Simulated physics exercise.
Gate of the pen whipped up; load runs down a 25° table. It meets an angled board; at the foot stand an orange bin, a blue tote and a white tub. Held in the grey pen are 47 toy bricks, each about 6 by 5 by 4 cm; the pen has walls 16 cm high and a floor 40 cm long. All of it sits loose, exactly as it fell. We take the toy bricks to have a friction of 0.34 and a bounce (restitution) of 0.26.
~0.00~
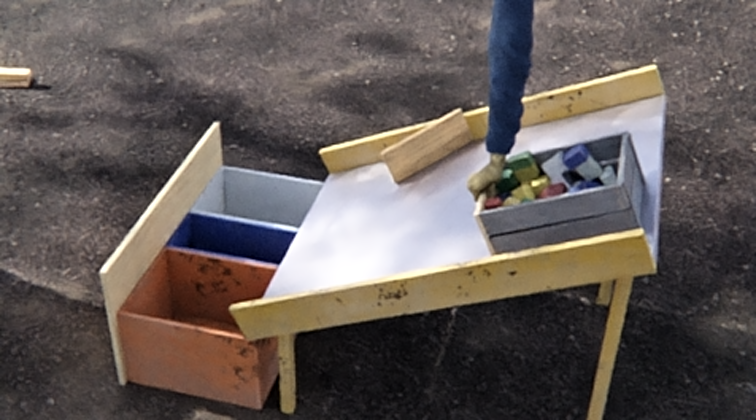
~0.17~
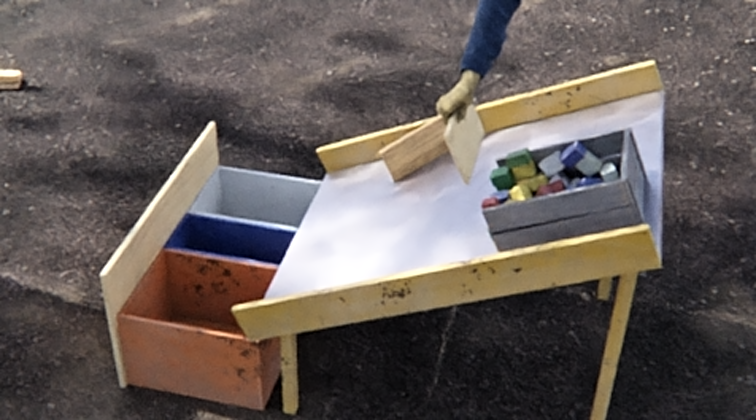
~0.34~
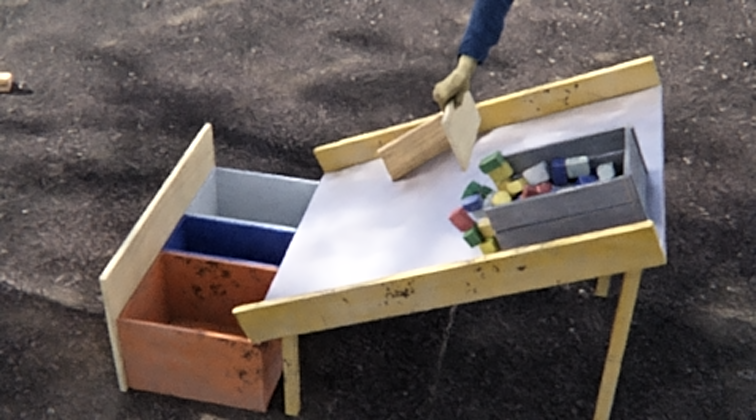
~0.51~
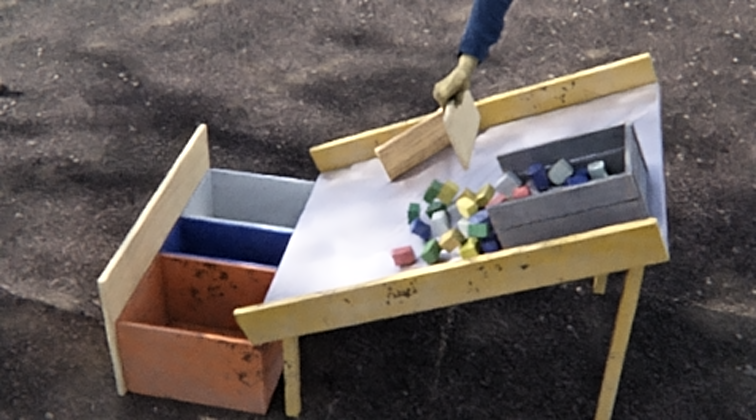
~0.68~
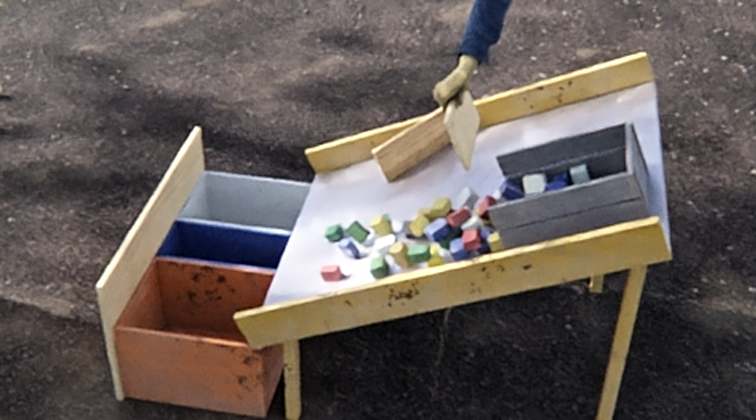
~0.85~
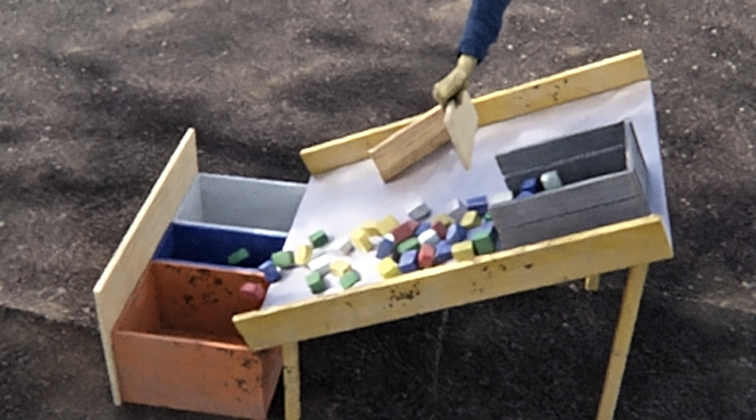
To begin with, a gloved hand reaches to the edge of a grey pen full of coloured blocks on a sloping table, then moves to an angled wooden board. The blocks slide out and spread down the slope to the left, the foremost reaching the orange and blue bins as the pen empties.
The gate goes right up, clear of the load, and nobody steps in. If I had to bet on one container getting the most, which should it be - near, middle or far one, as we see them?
The winner is the proximal one.
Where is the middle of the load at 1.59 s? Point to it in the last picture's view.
The centre sits near (198, 330).
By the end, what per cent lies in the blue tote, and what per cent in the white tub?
Result: Near 15 % and near 0 %.
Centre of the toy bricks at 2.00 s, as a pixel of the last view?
Roughly at pixel (179, 347).
After 1.03 s, 3 still in the grey pen, 4 in the orange bin, 2 in the blue tote, 35 on the slope and 3 in the air.
After 1.26 s, 12 in the orange bin, 4 in the blue tote, 28 on the slope and 3 in the air.
After 1.59 s, 28 in the orange bin, 6 in the blue tote, 7 on the slope and 6 in the air.
When it is over (at 2.00 s), 39 in the orange bin and 8 in the blue tote.
